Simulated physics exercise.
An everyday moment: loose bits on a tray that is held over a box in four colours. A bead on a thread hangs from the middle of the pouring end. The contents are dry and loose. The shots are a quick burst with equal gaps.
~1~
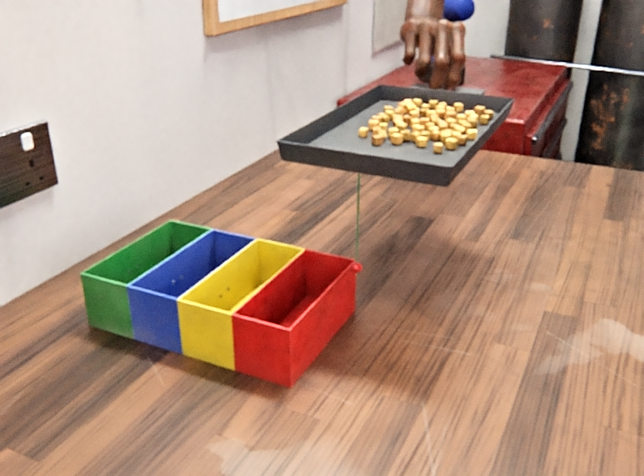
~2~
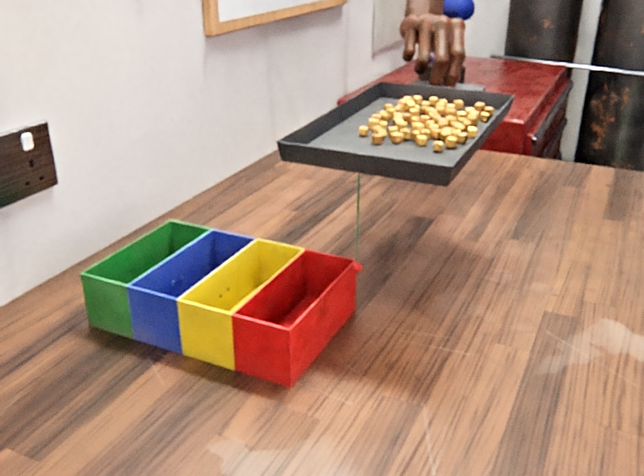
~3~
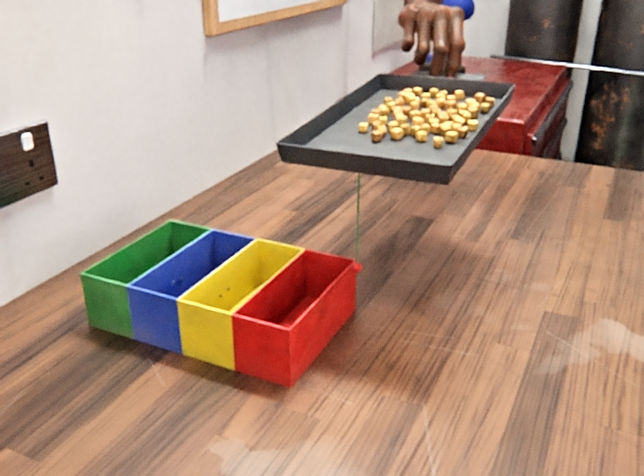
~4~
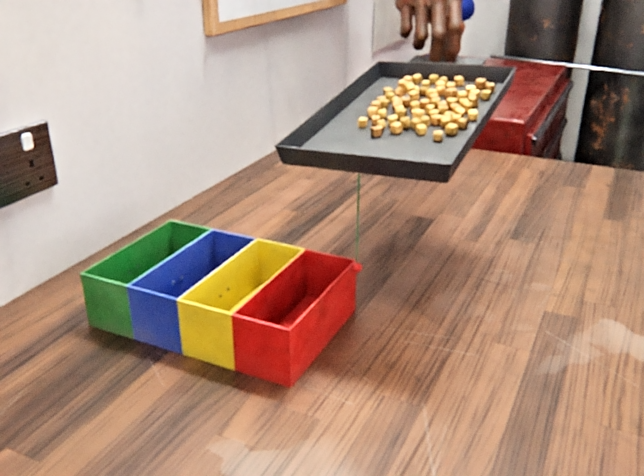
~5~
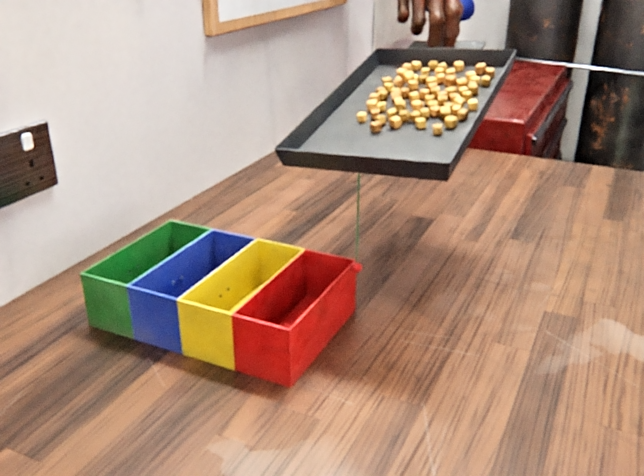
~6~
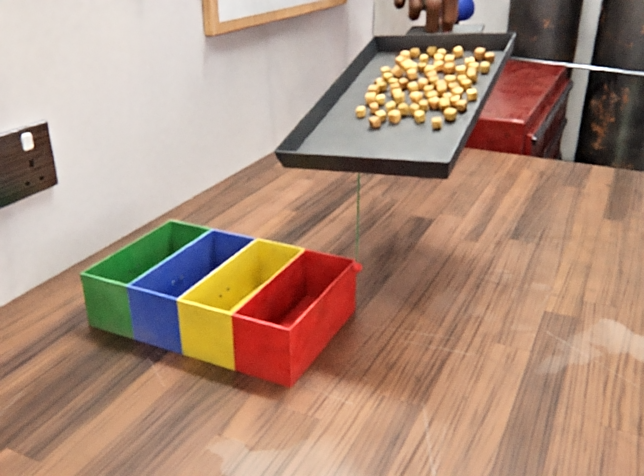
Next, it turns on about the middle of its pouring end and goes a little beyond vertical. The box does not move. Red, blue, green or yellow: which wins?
It favours the red compartment.
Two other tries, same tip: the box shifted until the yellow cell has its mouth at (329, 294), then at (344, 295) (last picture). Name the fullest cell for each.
The first try: The blue one. The second: The blue one.
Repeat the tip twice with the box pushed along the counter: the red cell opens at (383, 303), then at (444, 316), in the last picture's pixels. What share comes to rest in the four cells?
In turn 100 and 100 in a hundred.
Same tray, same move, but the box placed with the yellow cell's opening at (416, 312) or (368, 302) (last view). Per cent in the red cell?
First some 0, then 0 per cent.
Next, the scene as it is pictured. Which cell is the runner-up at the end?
Next in line is the cell in yellow.
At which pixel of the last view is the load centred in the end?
Near (279, 339).
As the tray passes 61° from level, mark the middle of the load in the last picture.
Roughly at (326, 136).
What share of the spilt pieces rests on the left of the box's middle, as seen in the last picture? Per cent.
About 0 per cent.
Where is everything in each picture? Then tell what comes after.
The first picture shows corners of the pouring end (282, 140) and (449, 165), level; middle of the load (425, 123), small wooden cubes; bead on its thread (356, 268); green cell (107, 301); blue cell (155, 314); yellow cell (206, 329); red cell (262, 345).
The second picture shows corners of the pouring end (282, 141) and (449, 164), level; middle of the load (425, 121).
The third picture shows corners of the pouring end (281, 142) and (448, 163), tipped barely, lowest at the left corner; middle of the load (425, 114).
The fourth picture shows corners of the pouring end (280, 145) and (447, 162), tipped a little, lowest at the left corner; middle of the load (425, 104).
The fifth picture shows corners of the pouring end (280, 147) and (446, 160), tipped a little, lowest at the left corner; middle of the load (424, 94).
The sixth picture shows corners of the pouring end (279, 149) and (445, 159), tipped clearly, lowest at the left corner; middle of the load (423, 84); green cell (107, 301); blue cell (155, 314); yellow cell (206, 329); red cell (262, 345).
Just after the last frame, tray tipped steeply; almost all on the tray; just a few falling or outside the box.
A moment on, tray tipped past a quarter turn; almost all on the tray; just a few in the red cell; just a few in the yellow cell; about a tenth falling or outside the box.
Further on, tray tipped past a quarter turn; roughly half in the red cell; roughly a third in the yellow cell; just a few in the blue cell; about a tenth falling or outside the box.
When it is over, tray tipped past a quarter turn; roughly half in the red cell; roughly a third in the yellow cell; just a few in the blue cell; not one in the green cell; about a tenth outside the box.
